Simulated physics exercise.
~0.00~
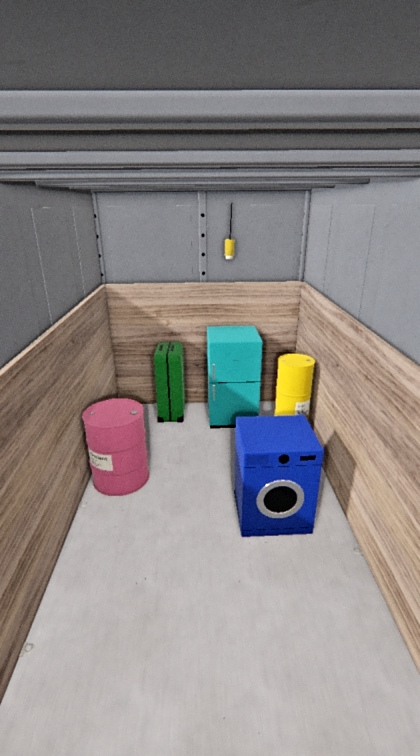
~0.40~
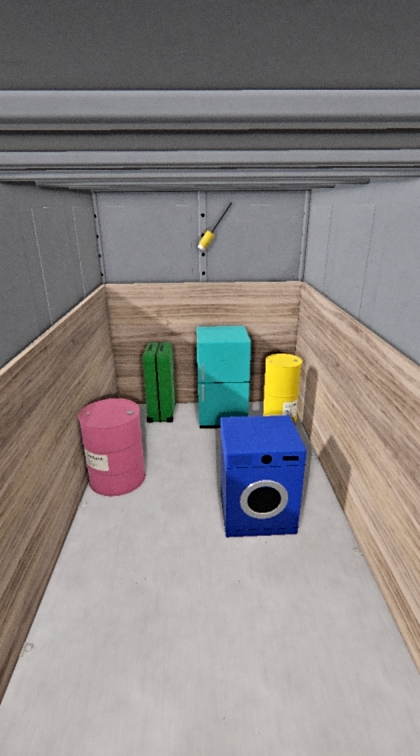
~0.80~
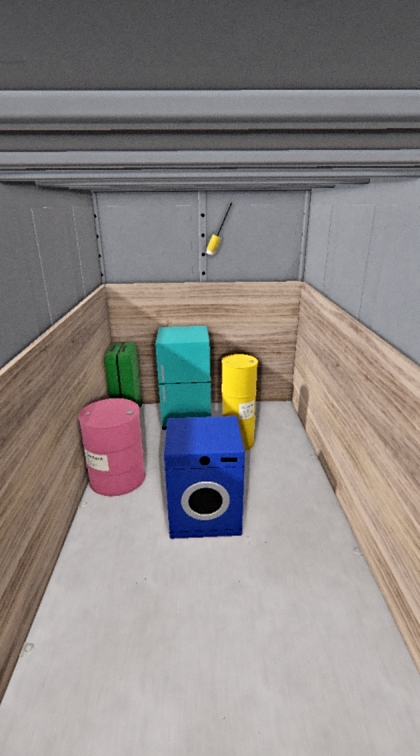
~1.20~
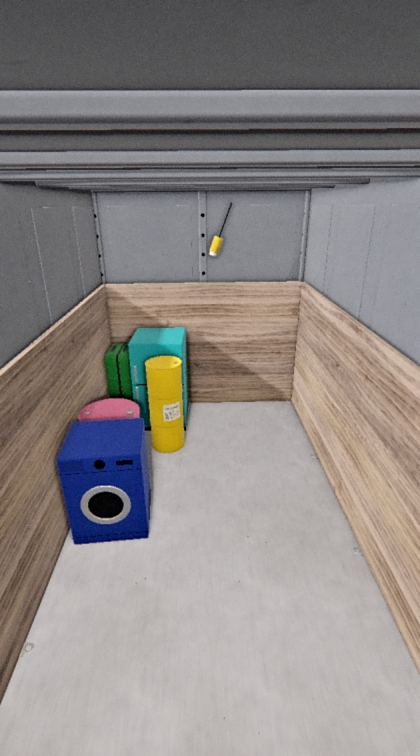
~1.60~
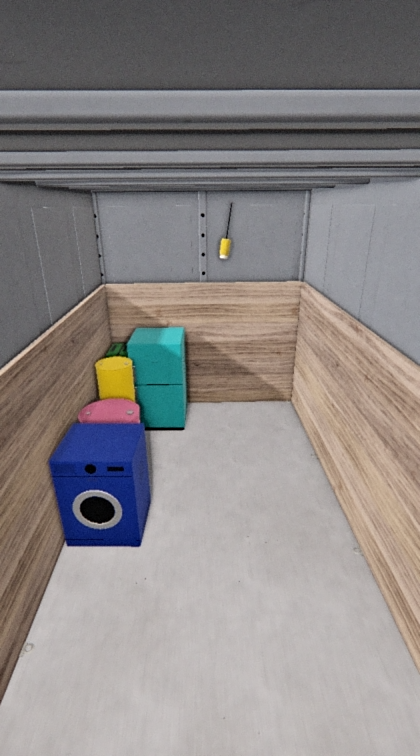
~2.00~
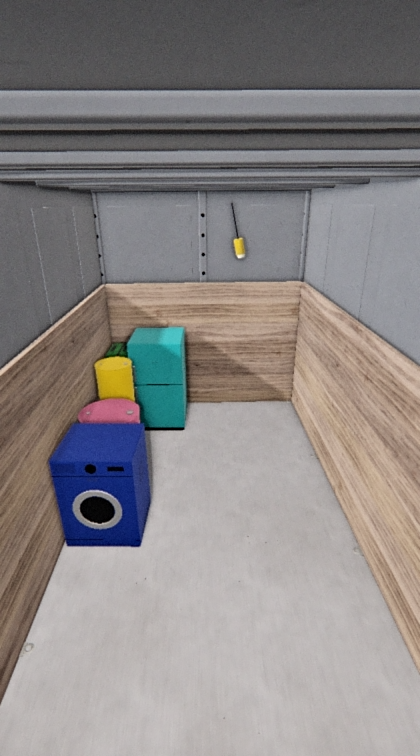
The view looks forward into the load bay of a moving van, with wood-panelled lower walls, a pale floor and a yellow lamp hanging on a cord. A pink drum stands at the left, a green case and a turquoise fridge at the back, and a yellow drum behind a blue washing machine at the right. The lamp swings as everything but the pink drum starts sliding left. The washing machine crosses in front of the pink drum, and the yellow drum passes before the fridge, then slips behind the pink drum. All end upright, clustered along the left side, while the lamp still sways.
